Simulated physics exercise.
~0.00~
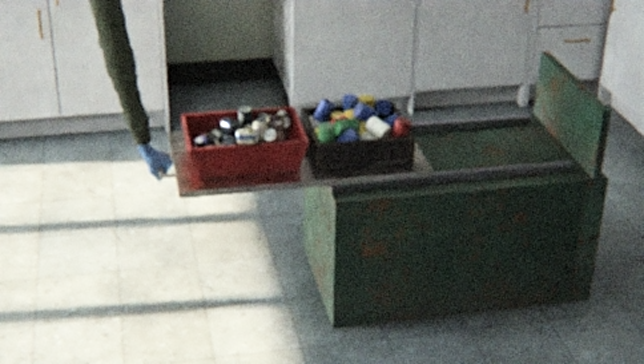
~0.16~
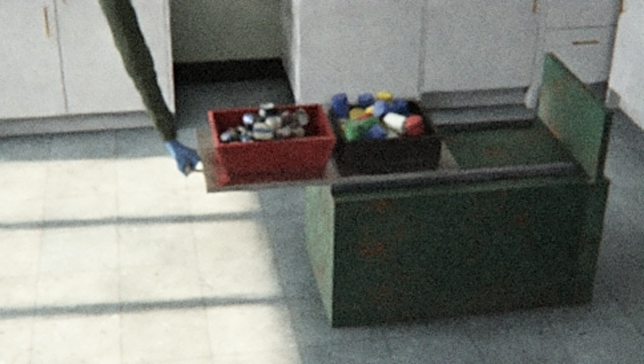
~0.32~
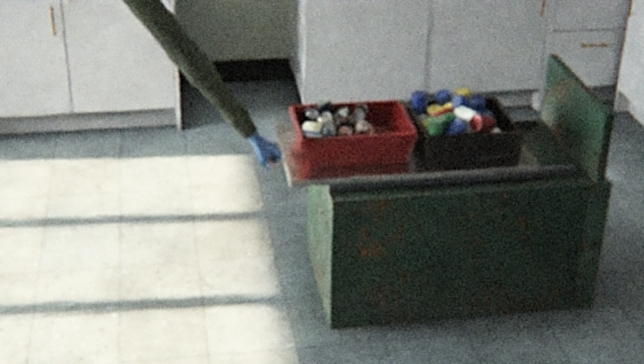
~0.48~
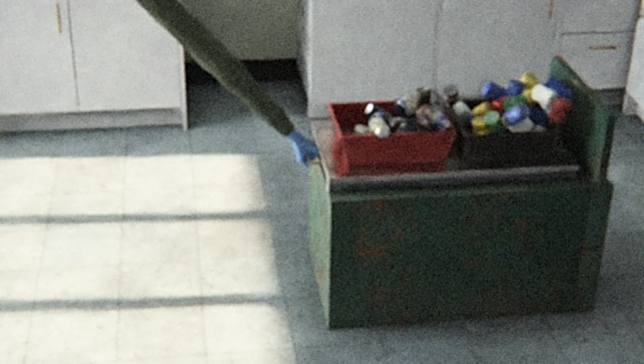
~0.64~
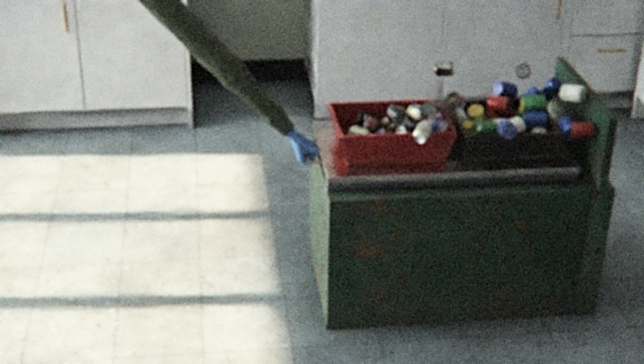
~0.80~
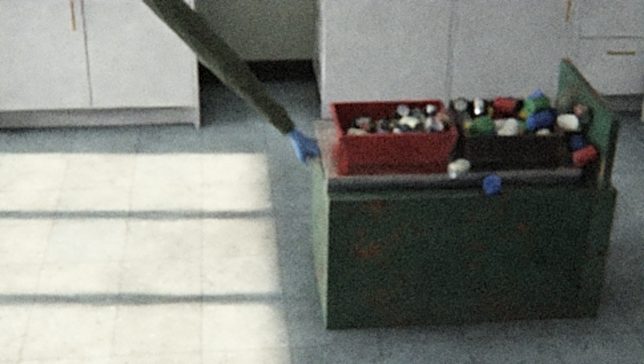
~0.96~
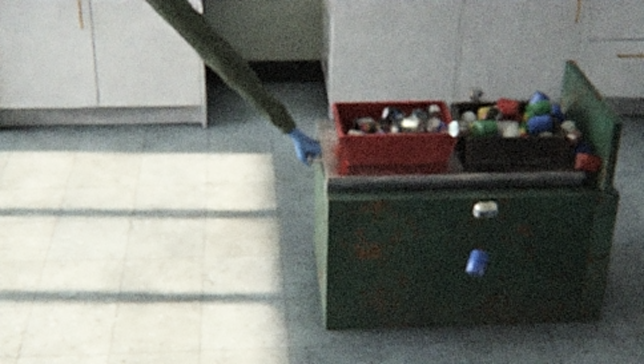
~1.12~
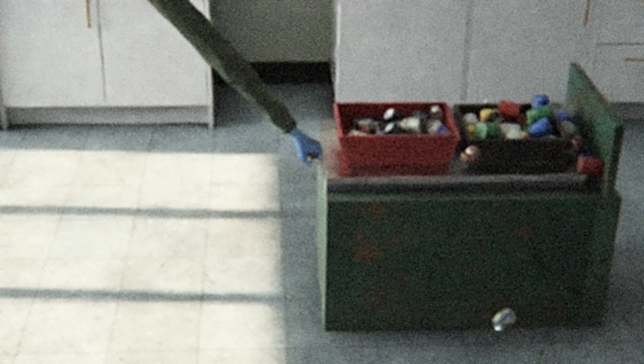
Gloved hand shoving a drawer-type shelf shut into a green cabinet, red and black tubs jolting, small cans and jars spilling out.
